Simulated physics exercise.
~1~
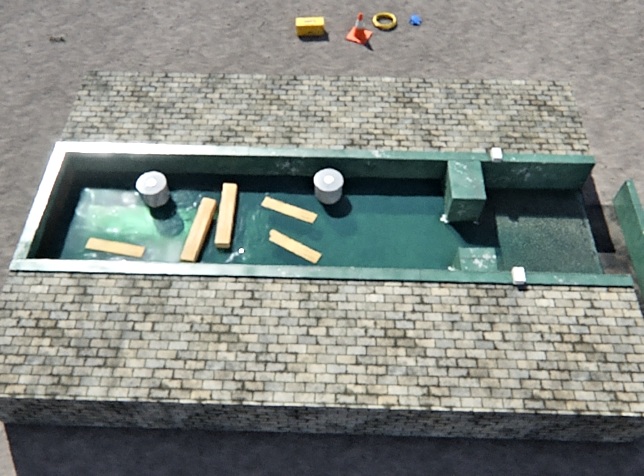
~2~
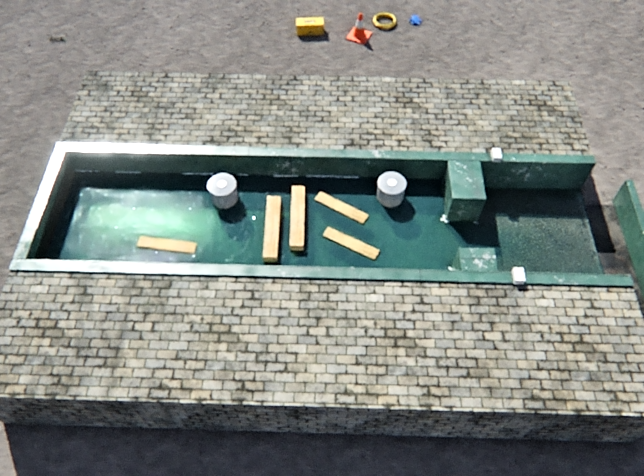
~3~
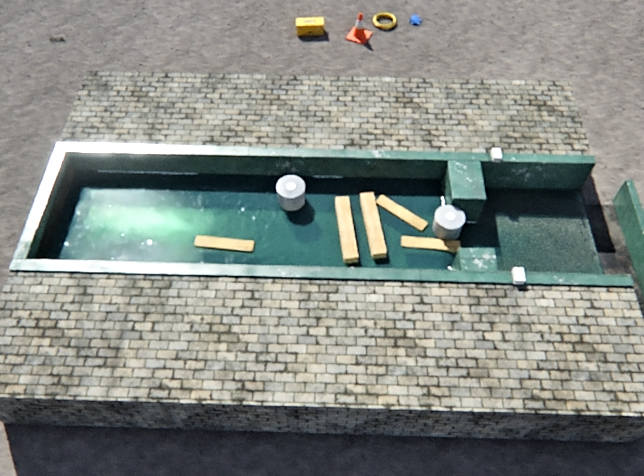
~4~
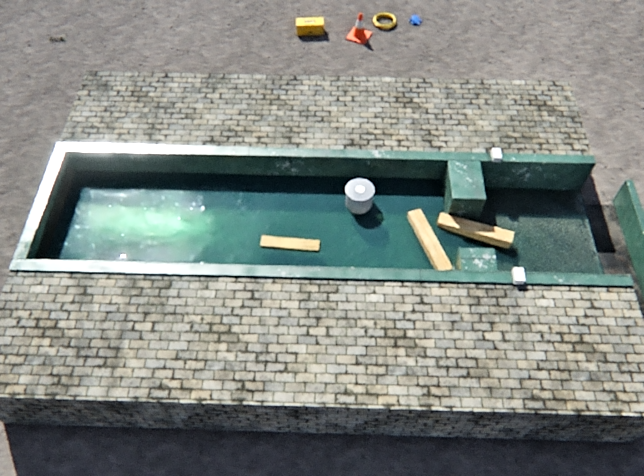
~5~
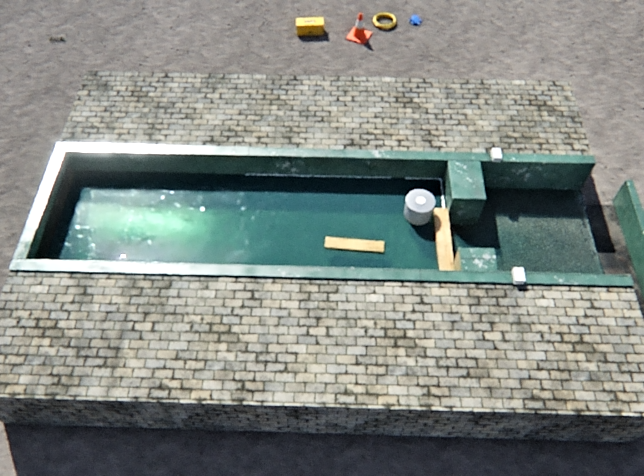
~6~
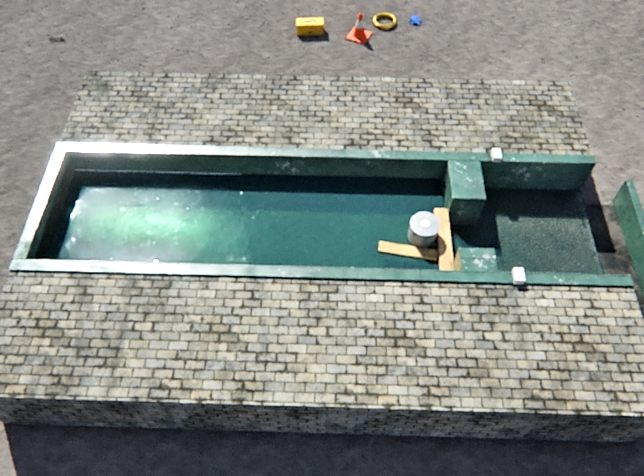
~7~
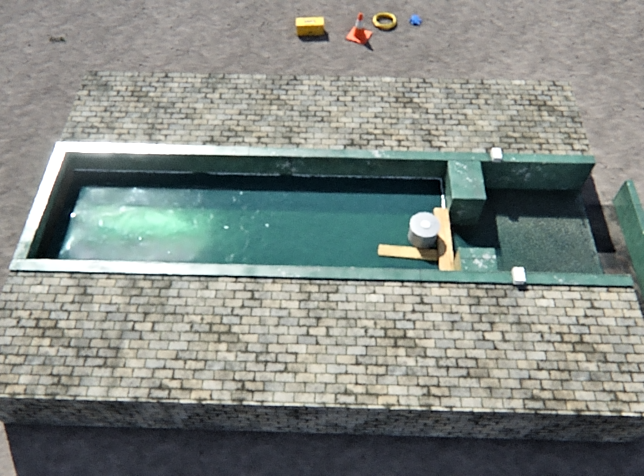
Wooden beams and two white tubs drifted right along a green water channel between brick banks, and several slipped through the gap at the far end until one beam lodged across it, leaving a tub and another beam stopped against it.
